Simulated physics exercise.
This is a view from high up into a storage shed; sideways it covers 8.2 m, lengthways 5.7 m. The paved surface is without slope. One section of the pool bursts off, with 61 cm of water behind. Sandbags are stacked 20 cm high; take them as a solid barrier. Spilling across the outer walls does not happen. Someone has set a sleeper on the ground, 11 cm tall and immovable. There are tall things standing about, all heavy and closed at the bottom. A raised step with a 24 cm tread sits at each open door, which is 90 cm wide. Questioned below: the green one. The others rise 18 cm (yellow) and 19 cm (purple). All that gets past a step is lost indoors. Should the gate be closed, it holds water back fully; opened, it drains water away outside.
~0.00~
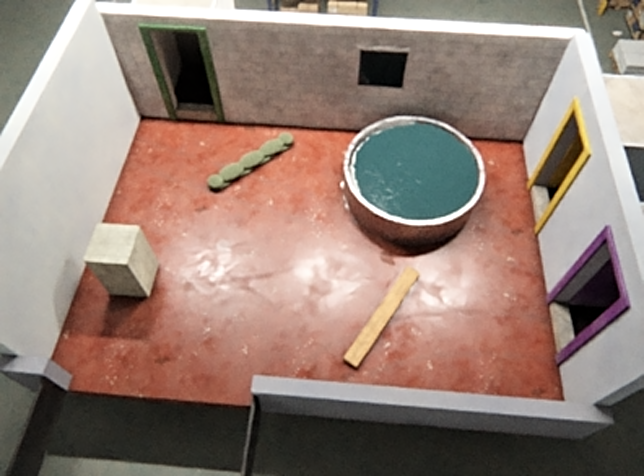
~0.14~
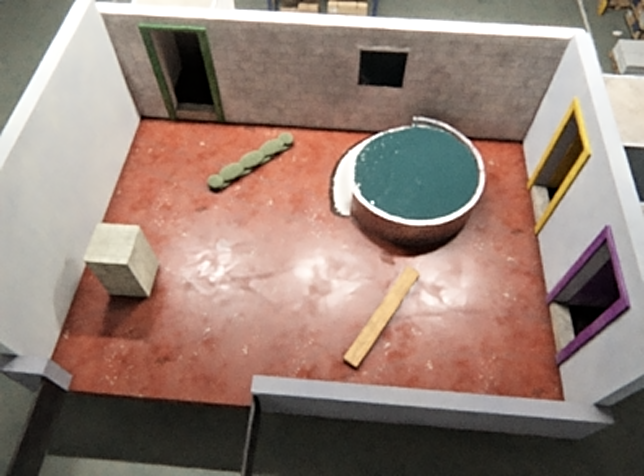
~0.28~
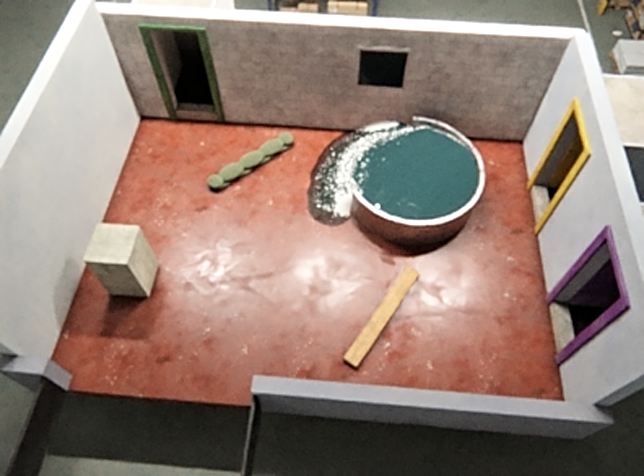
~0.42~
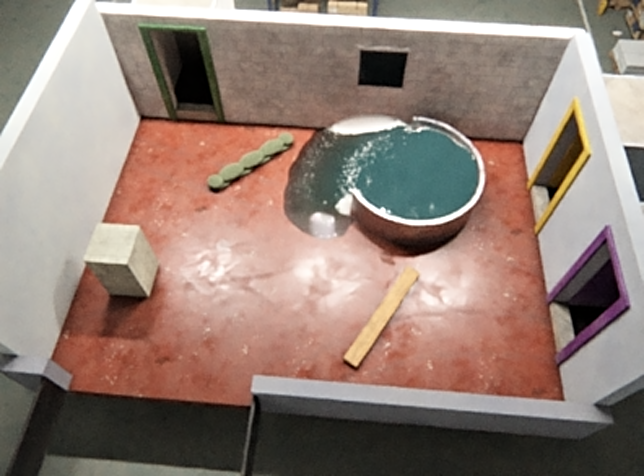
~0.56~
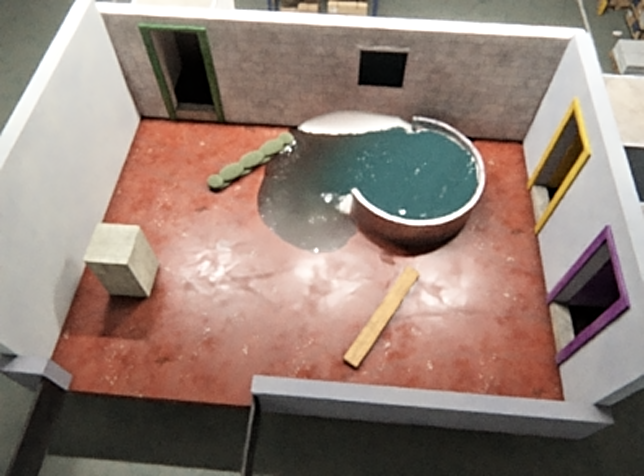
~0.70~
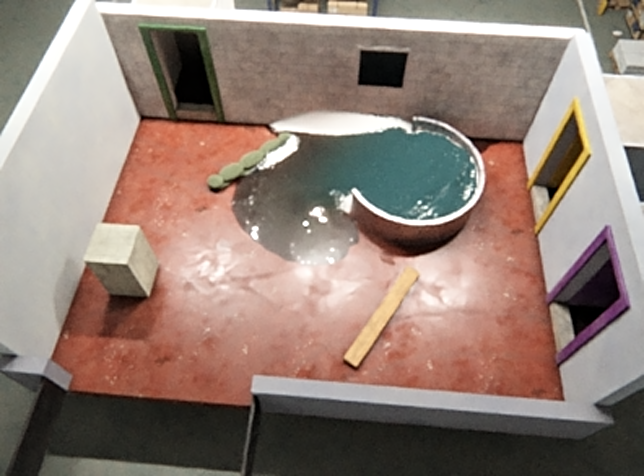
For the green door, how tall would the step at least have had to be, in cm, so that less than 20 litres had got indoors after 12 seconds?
It would need to be about 5 cm.
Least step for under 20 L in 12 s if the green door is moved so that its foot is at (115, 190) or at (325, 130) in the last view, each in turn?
12.0 and 23 cm.
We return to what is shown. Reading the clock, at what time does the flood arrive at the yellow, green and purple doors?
Yellow: 2.0 s; green: 1.1 s; purple: 4.5 s.
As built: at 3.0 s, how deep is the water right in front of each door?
Yellow door: 4 cm; green door: 6 cm; purple door: 0 cm.
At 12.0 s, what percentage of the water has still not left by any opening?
About 60 in every hundred.
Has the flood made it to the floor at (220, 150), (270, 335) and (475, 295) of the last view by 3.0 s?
Point 1: Awash; point 2: Bone dry; point 3: Bone dry.
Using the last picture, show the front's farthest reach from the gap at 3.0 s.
Around pixel (50, 361).
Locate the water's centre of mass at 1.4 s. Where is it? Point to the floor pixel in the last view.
(361, 177), roughly.
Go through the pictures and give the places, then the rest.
In the first picture, still water, 61 cm deep, in the pool at (414, 169); the green door at (188, 84) is dry.
In the second picture, the gap is at (357, 155), the front 0.3 m out at (336, 211); the back of the pool holds 61 cm.
In the third picture, the front is at (314, 212), 0.7 m from the gap at (357, 157); 1.7 m2 of floor is wet, 61 cm left at the back.
In the fourth picture, the gap is at (357, 158), the front 1.2 m out at (289, 210); the back of the pool holds 61 cm.
In the fifth picture, water pours out at (357, 158) and has run 1.7 m, to (262, 203); about 6 cm deep outside, 60 cm at the back.
In the sixth picture, the front is at (236, 206), 2.2 m from the gap at (357, 158); 6.2 m2 of floor is wet, 54 cm left at the back; 1.6 m in a straight line remain to the green door at (188, 84).
After 1.4 s water covers 30 % of the floor, deepest (41 cm) near (295, 149); 5 cm at the green door, 0 litres in over its 24 cm step.
After 3.0 s water covers 50 % of the floor, deepest (30 cm) near (105, 215); 6 cm at the green door, 0 litres in over its 24 cm step.
After 12.0 s water covers 90 % of the floor, deepest (7 cm) near (139, 259); 5 cm at the green door, 0 litres in over its 24 cm step.
At the green door as built, the water arrived by 1.1 s and peaked near 8 cm at 8.0 s.
With a step of 4.5 cm, 27 litres would have come in within the 12 s; with 6 cm, 9 litres. So under 20 litres takes about 5 cm.
